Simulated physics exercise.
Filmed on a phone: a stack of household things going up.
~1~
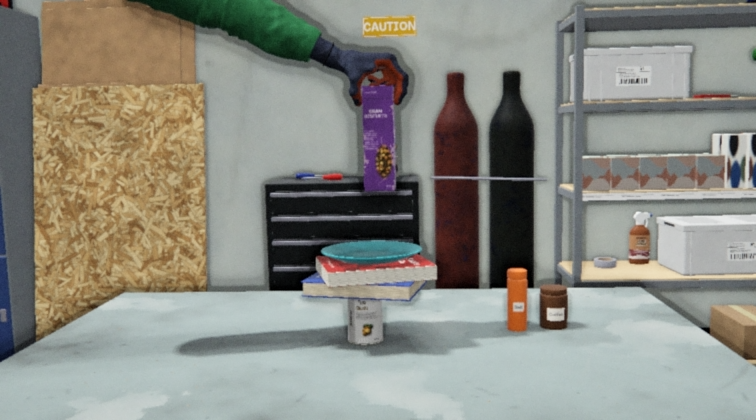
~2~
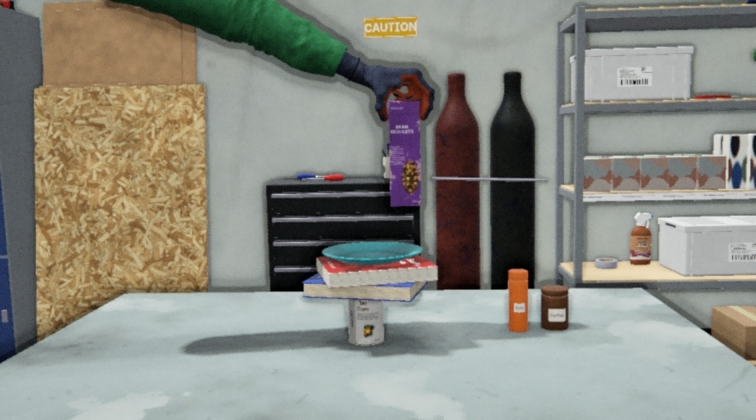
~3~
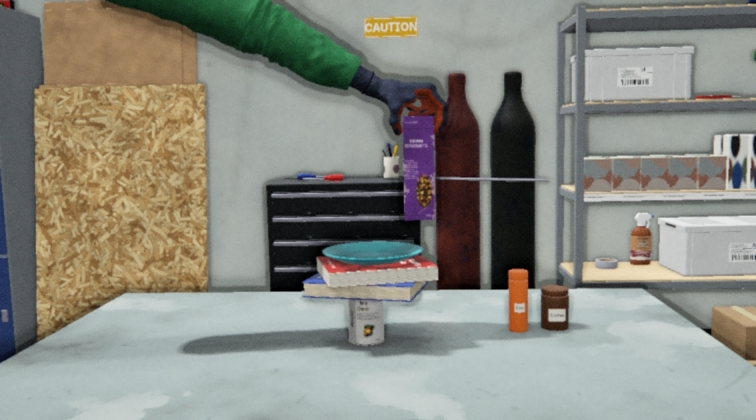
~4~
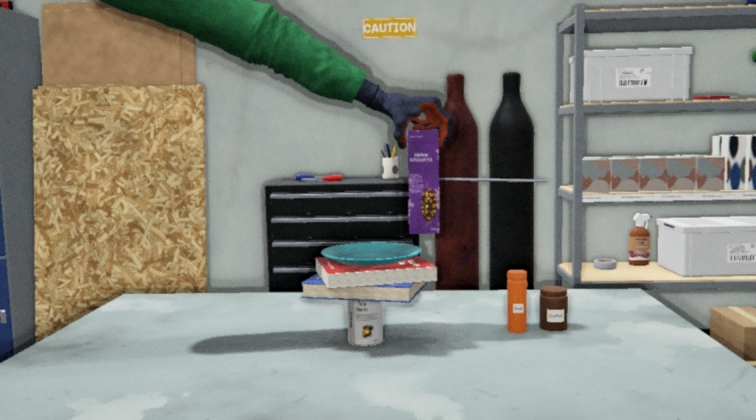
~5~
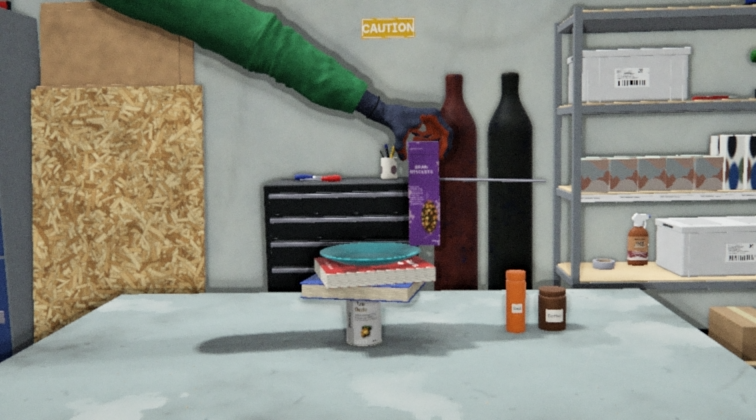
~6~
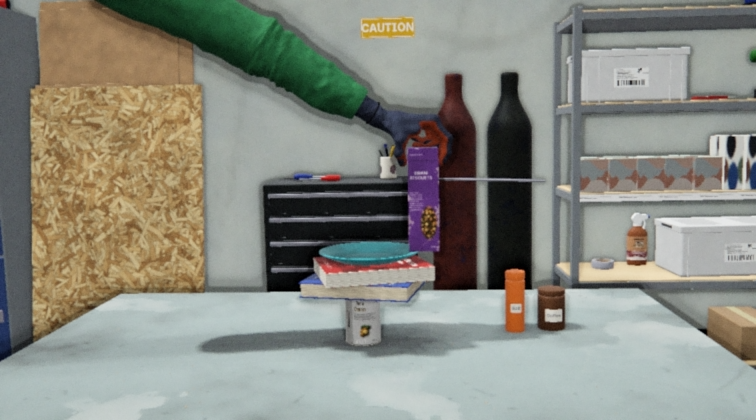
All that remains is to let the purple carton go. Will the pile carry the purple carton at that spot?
The pile loses its balance.
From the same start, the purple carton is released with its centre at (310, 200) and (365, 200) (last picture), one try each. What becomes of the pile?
In the first case it gives way; in the second case it keeps its balance.
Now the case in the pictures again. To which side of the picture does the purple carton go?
To the right.
Then, 0.40 s on from there, purple carton now fallen; turquoise plate turned 9° from how it was put; red book turned 9° from how it was put.
Then, 0.60 s on from there, orange shaker turned 27° from how it was put.
Then, 0.70 s on from there, orange shaker turned 70° from how it was put.
In the end, fallen, orange shaker and purple carton; the other 5 unmoved. At the end, from the last picture's camera, purple carton near (520, 329). The pile comes apart.
